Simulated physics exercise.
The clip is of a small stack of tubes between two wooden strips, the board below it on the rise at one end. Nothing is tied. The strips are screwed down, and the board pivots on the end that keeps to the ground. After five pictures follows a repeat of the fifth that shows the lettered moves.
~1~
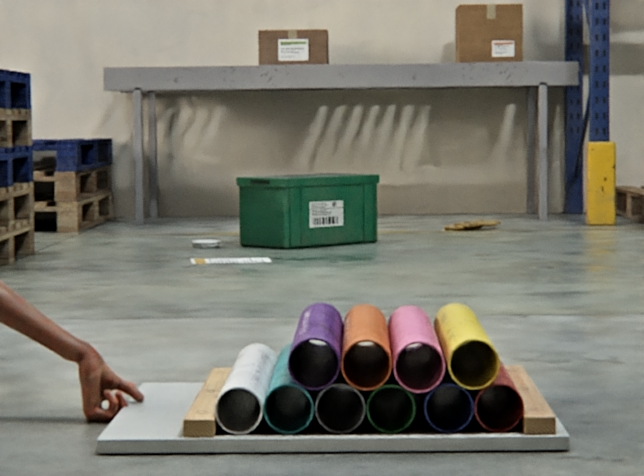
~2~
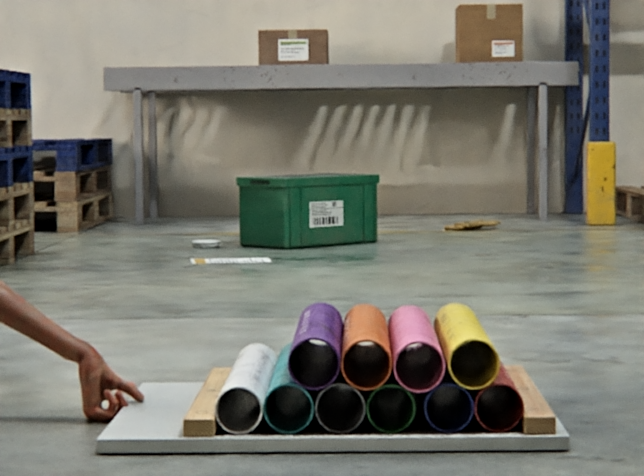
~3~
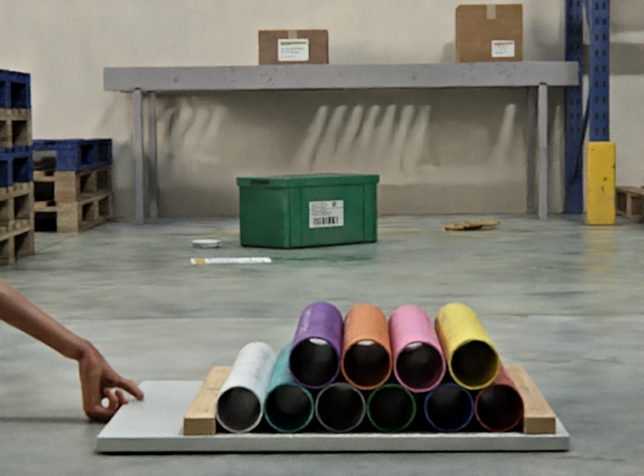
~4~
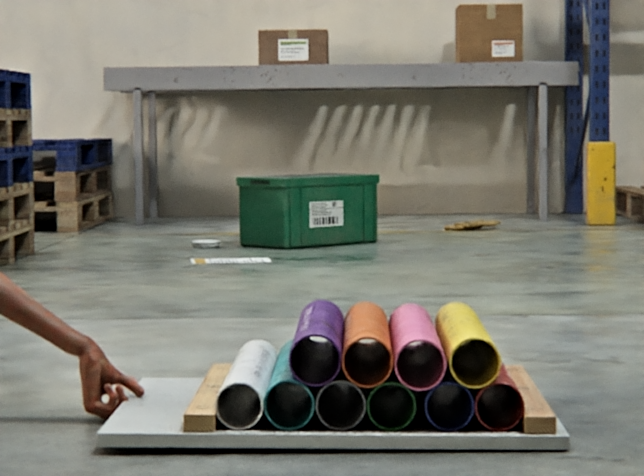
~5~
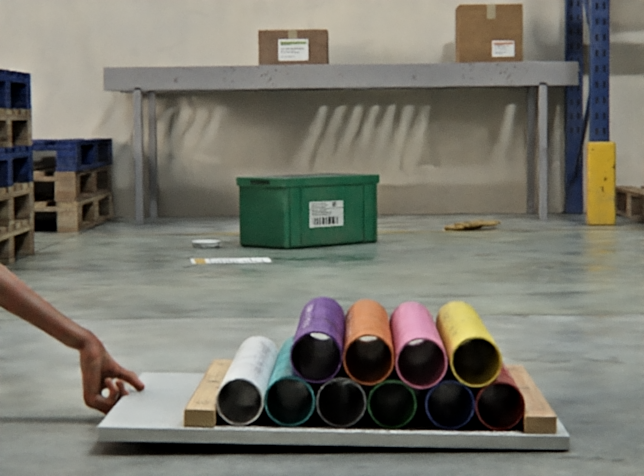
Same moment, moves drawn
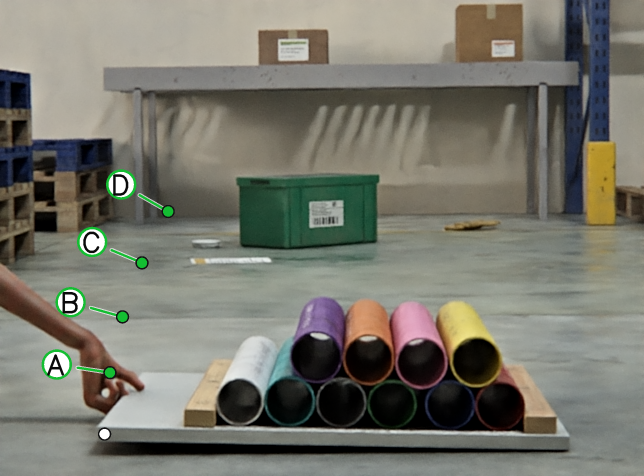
In a warehouse seen from the front by a still camera, a green crate and a grey table with two cardboard boxes stand behind a board on the concrete floor. Colourful tubes lie between two wooden strips, with purple, orange, pink and yellow ones above a lower row that starts with white at the left. A hand at the left slowly lifts that end of the board slightly, and the tubes tilt with it.
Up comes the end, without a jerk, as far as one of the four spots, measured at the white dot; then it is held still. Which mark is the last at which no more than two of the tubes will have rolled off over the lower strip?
At most to C.
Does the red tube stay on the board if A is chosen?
Yes, with A.
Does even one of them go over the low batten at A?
At A: No.
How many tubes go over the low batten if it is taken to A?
It comes to none.
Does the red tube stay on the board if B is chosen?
The red tube: Yes.
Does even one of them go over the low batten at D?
Yes, at D.
On the marked copy, A at (110, 373); B at (122, 317); C at (142, 263); D at (168, 212); the white dot at (105, 434).
With C. Early on, board at 15°.
Further on, board at 23°.
At the end, board at 23°, two over the low batten (yellow, pink).
As for the rest, A none over the low batten; B none over the low batten; D four over the low batten (yellow, purple, pink, orange).
